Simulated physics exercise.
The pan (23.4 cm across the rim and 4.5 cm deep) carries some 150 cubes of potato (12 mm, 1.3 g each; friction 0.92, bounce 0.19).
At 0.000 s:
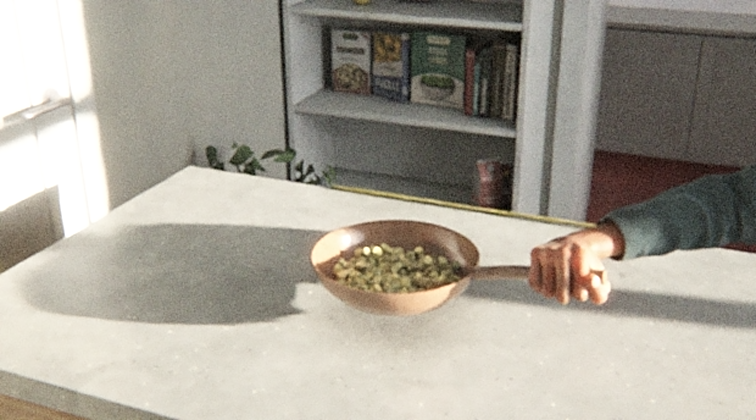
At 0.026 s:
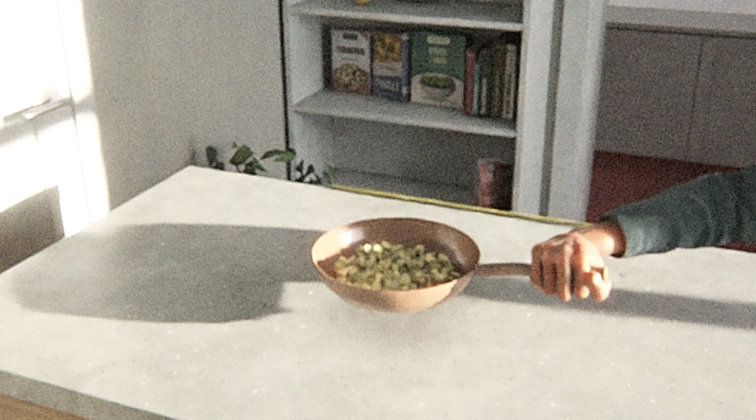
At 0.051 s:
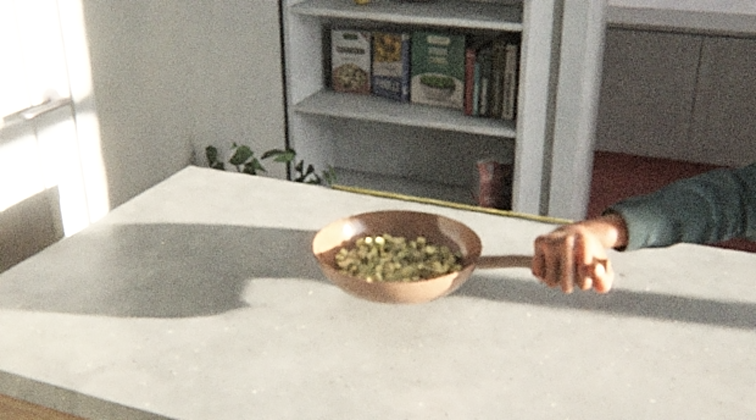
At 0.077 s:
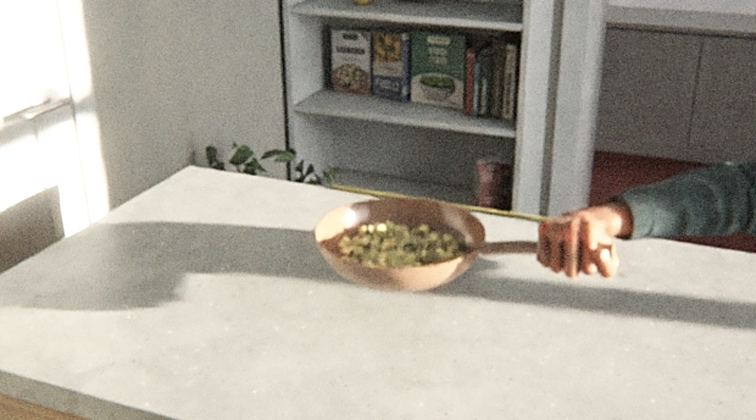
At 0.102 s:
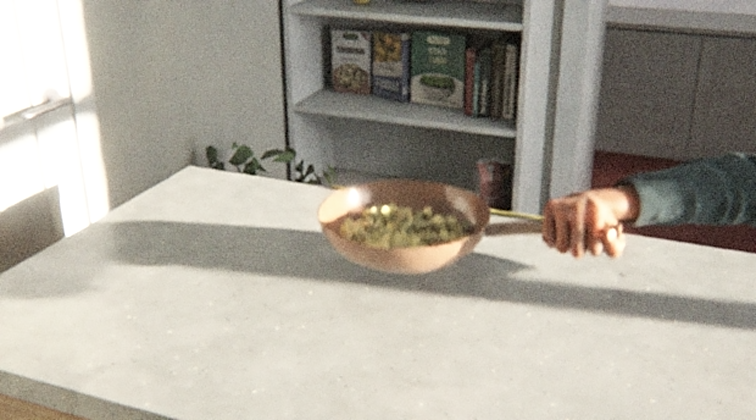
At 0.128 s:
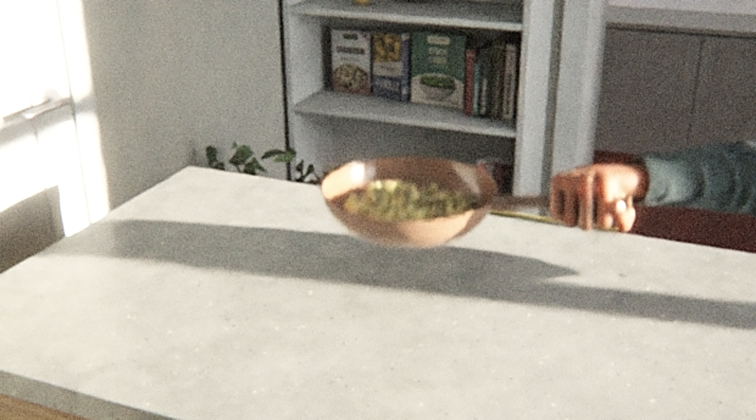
At a sunlit kitchen counter, a hand at the right lifting a copper-coloured pan of small greenish cubes, slowly then faster.
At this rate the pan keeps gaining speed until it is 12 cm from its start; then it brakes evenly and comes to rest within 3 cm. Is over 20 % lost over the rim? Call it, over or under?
My call: Over.
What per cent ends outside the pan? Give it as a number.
Roughly 45 %.
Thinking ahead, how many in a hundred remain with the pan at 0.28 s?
Share remaining: Approx. 0 %.
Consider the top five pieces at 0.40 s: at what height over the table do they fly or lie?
I'd say some 31 cm.
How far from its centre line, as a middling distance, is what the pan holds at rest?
7.0 cm, roughly.
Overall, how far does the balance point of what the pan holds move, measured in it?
Roughly 4.5 cm.
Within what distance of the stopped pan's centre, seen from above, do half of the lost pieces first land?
About 18 cm.
After 0.28 s, in the air 100 %; middle of the pieces not yet landed near (446, 95).
Then, at 0.40 s, in the air 100 %; middle of the pieces not yet landed near (476, 121).
Then, at 0.52 s, pan 55 %, in the air 45 %; middle of the pieces not yet landed near (490, 208).
Then, at 0.63 s, fallen right of where it stops 35 %, pan 55 %, in the air 5 %; middle of the pieces not yet landed near (459, 192).
By 1.6 s all is still; fallen right of where it stops 45 %, pan 55 %.
